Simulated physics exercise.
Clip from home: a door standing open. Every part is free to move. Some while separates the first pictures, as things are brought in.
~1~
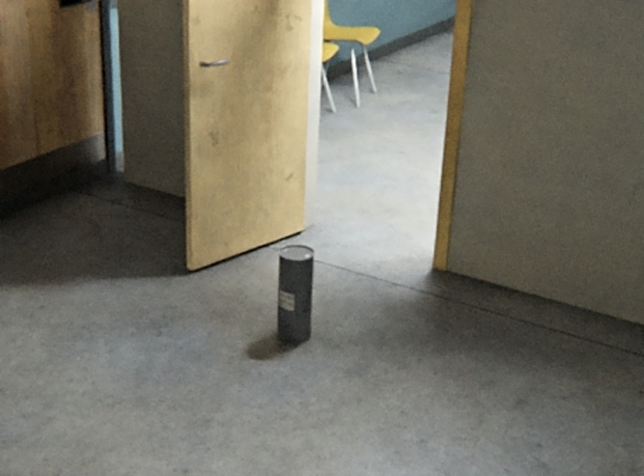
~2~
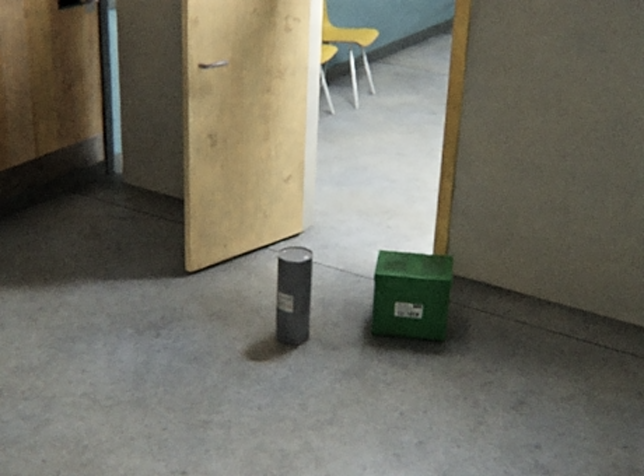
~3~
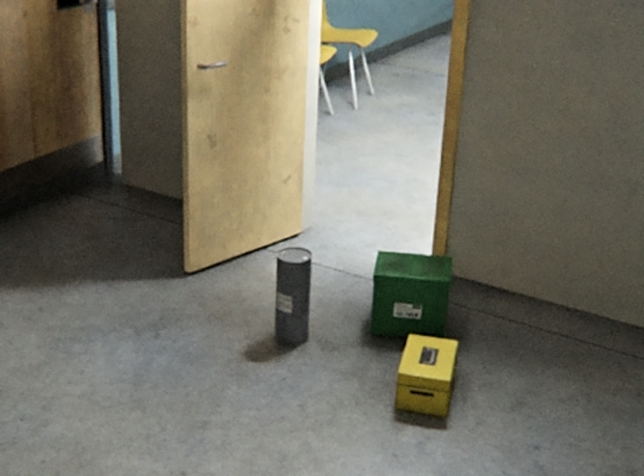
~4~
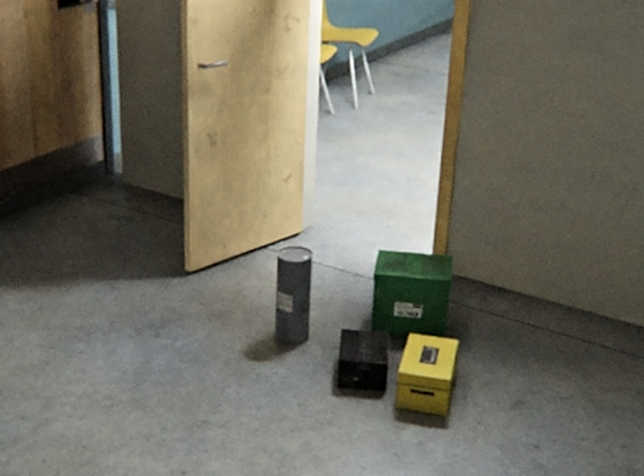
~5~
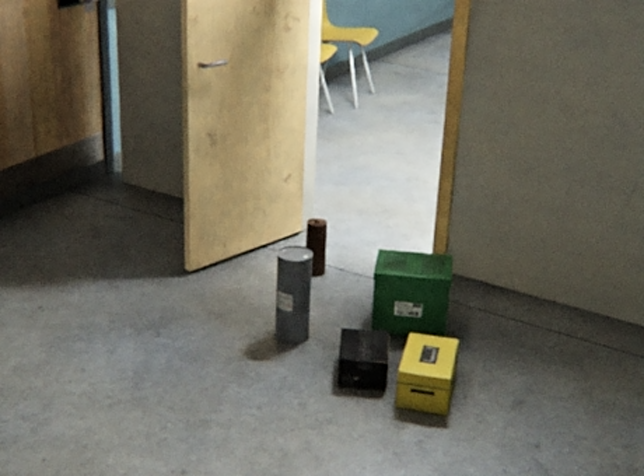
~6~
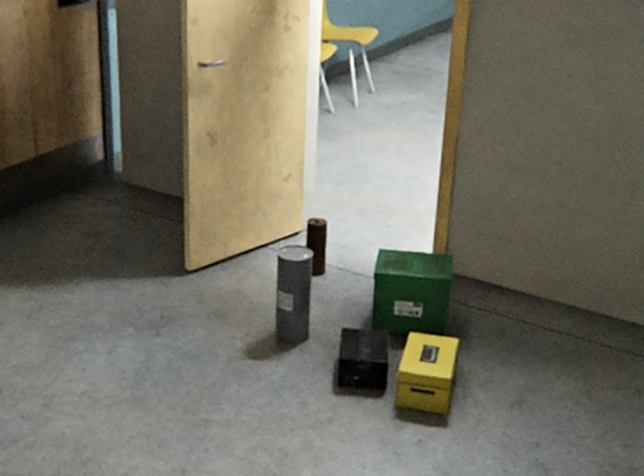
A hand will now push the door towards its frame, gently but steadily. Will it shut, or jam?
The way is clear.
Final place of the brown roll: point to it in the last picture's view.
Near pixel (419, 226).
Then, 1.00 s later than the last frame, door at 41°; brown roll moved about its own width near (345, 246).
Then, 1.40 s later than the last frame, door at 5°; brown roll moved well along near (401, 234).
When it is over, door at 0°; lying over on the floor, brown roll; the other 4 as before. End places, in pixels of the last picture, brown roll near (419, 226).
